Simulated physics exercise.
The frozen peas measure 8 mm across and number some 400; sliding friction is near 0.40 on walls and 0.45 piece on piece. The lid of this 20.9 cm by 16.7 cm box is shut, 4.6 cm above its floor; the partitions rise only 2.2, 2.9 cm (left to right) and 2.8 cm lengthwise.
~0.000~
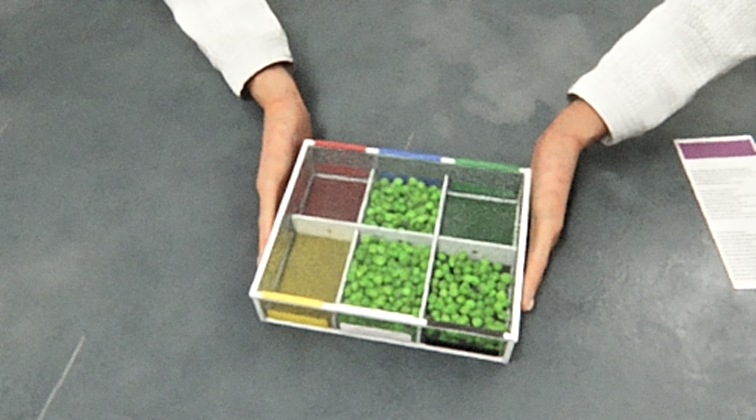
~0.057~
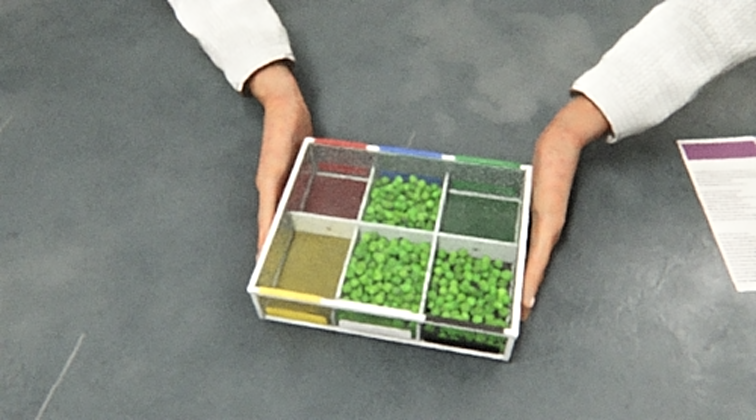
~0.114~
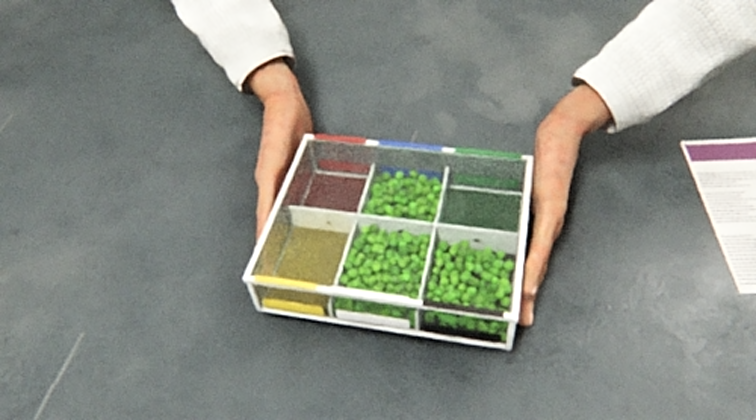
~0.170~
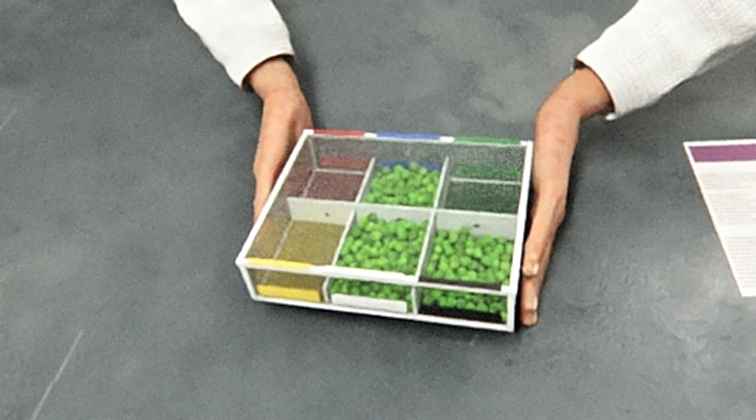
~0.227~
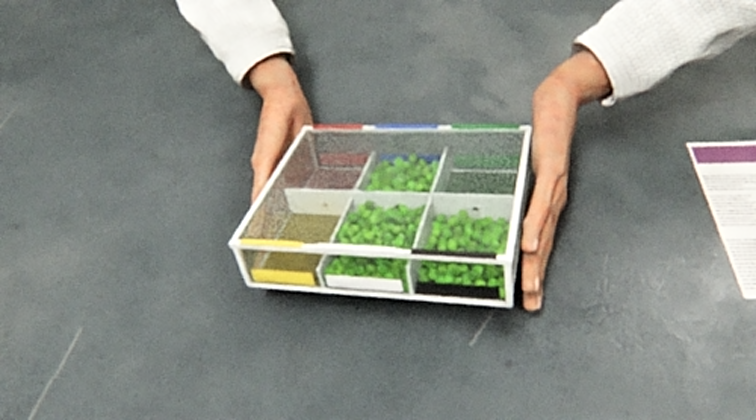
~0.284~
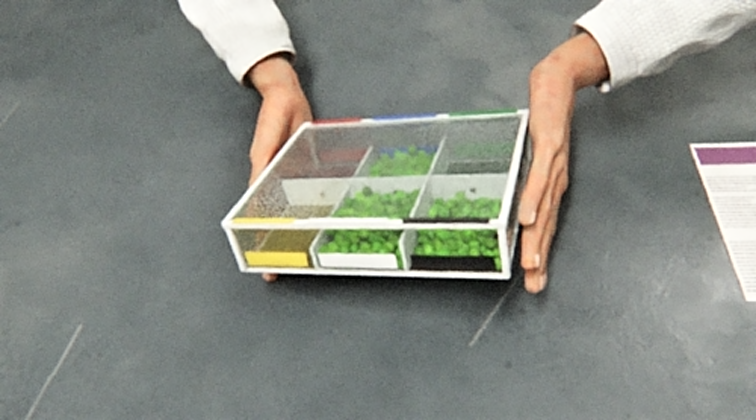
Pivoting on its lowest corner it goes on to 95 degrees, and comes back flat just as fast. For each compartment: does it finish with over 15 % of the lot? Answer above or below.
Red: Above, blue: Above, green: Below, yellow: Below, white: Below, black: Below.
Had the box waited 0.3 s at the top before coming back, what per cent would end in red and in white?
Then: Red 55; white 5.
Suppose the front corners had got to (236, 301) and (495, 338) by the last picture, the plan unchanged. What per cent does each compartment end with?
Red 0; blue 5; green 0; yellow 45; white 35; black 20.
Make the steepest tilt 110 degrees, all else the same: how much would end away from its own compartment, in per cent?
Some 75 per cent.
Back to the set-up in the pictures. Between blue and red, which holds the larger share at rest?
It is the red one.
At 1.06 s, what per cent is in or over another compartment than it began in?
About 45 per cent.
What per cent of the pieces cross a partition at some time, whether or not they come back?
Some 65 per cent.
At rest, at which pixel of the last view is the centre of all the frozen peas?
Near (373, 198).
Then, at 1.06 s, tilt 94 degrees; red 25 %, blue 25 %, yellow 5 %, white 25 %, black 15 %.
Then, at 1.58 s, tilt 40 degrees; red 45 %, blue 30 %, green 5 %, yellow 5 %, white 10 %, black 5 %.
After 2.16 s, tilt 0 degrees; red 45 %, blue 35 %, green 5 %, yellow 5 %, white 10 %, black 5 %.
By 2.6 s all is still; red 45 %, blue 35 %, green 5 %, yellow 5 %, white 10 %, black 5 %.
